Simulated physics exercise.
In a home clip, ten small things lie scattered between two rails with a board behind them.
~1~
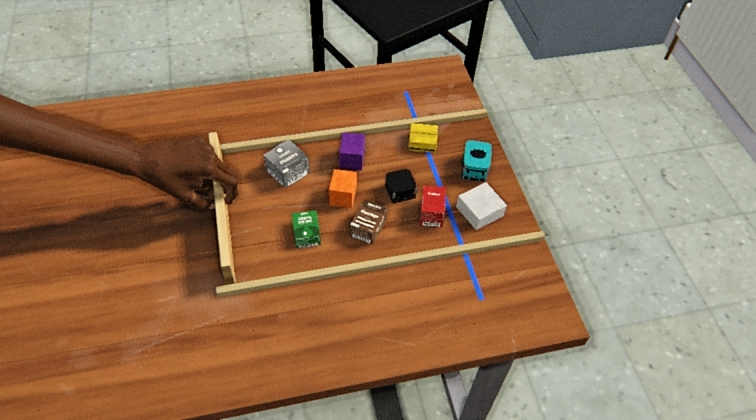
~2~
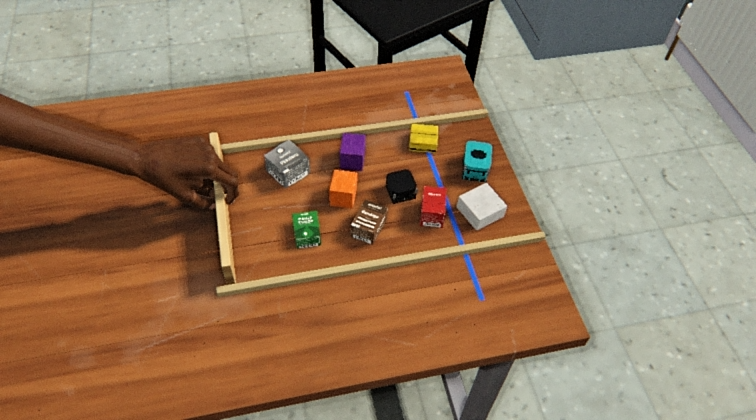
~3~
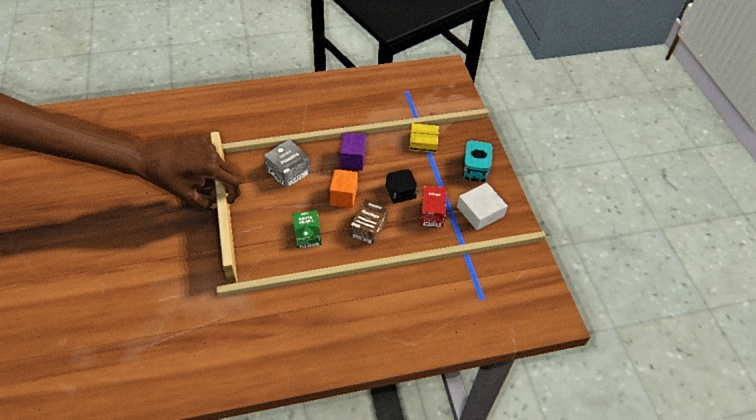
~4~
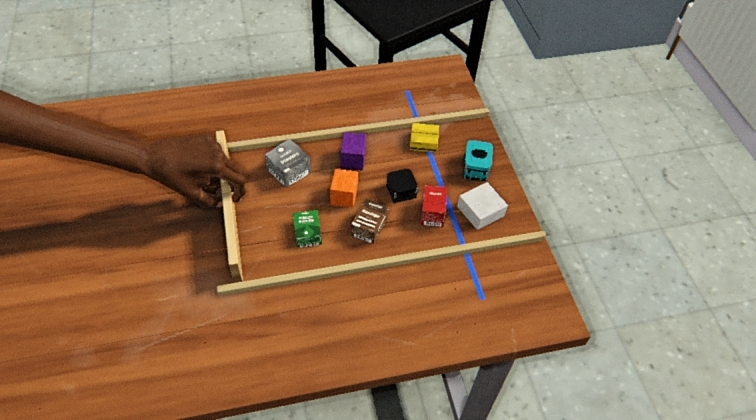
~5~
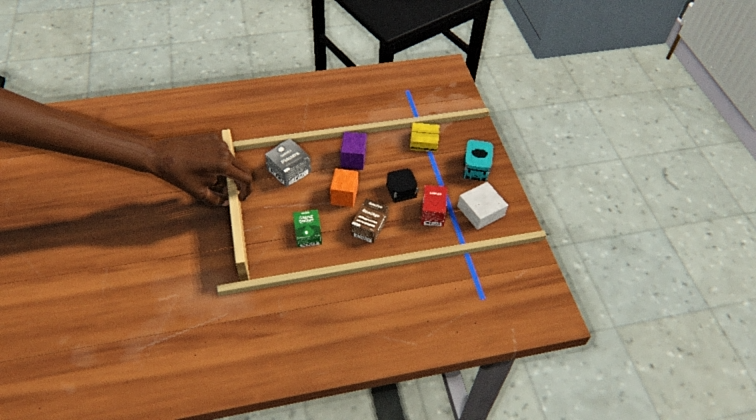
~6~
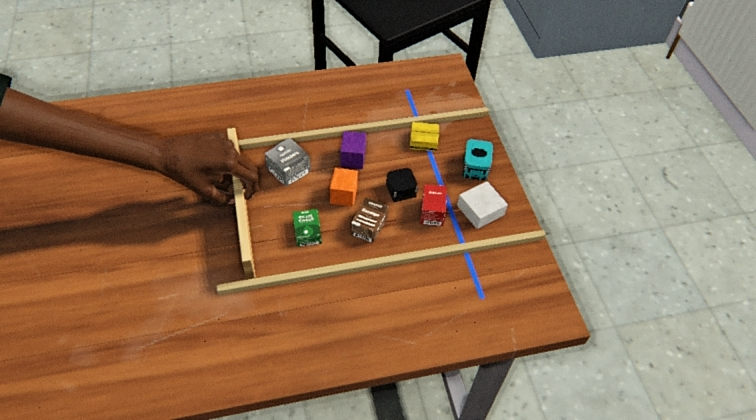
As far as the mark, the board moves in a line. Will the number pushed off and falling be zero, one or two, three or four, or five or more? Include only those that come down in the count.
It will be one or two.
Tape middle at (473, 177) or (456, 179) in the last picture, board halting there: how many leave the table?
The floor gets 4 the first time and 2 the second.
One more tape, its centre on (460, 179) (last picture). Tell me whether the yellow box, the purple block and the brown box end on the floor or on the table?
The yellow box is no longer there; as for the purple block, it is still there; and the brown box is still there.
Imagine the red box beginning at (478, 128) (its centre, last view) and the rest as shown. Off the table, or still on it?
The red box would be down.
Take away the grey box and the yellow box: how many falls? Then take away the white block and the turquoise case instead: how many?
Result, first then second: 1, 0.
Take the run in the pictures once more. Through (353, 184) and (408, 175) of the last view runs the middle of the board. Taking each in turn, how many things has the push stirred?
At the first spot the count is 5, and at the second it is 9.
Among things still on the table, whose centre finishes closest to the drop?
That'd be the yellow box, foremost of the lot.
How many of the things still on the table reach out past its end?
Overhang count: 1.
Early on, none off yet; turquoise case at rest near (478, 160); white block at rest near (482, 205); yellow box at rest near (424, 137).
A while later, none off yet; turquoise case at rest near (478, 160); white block at rest near (484, 205); yellow box travelled a little near (435, 133).
Finally, the number that fall off is one or two; lost, white block.
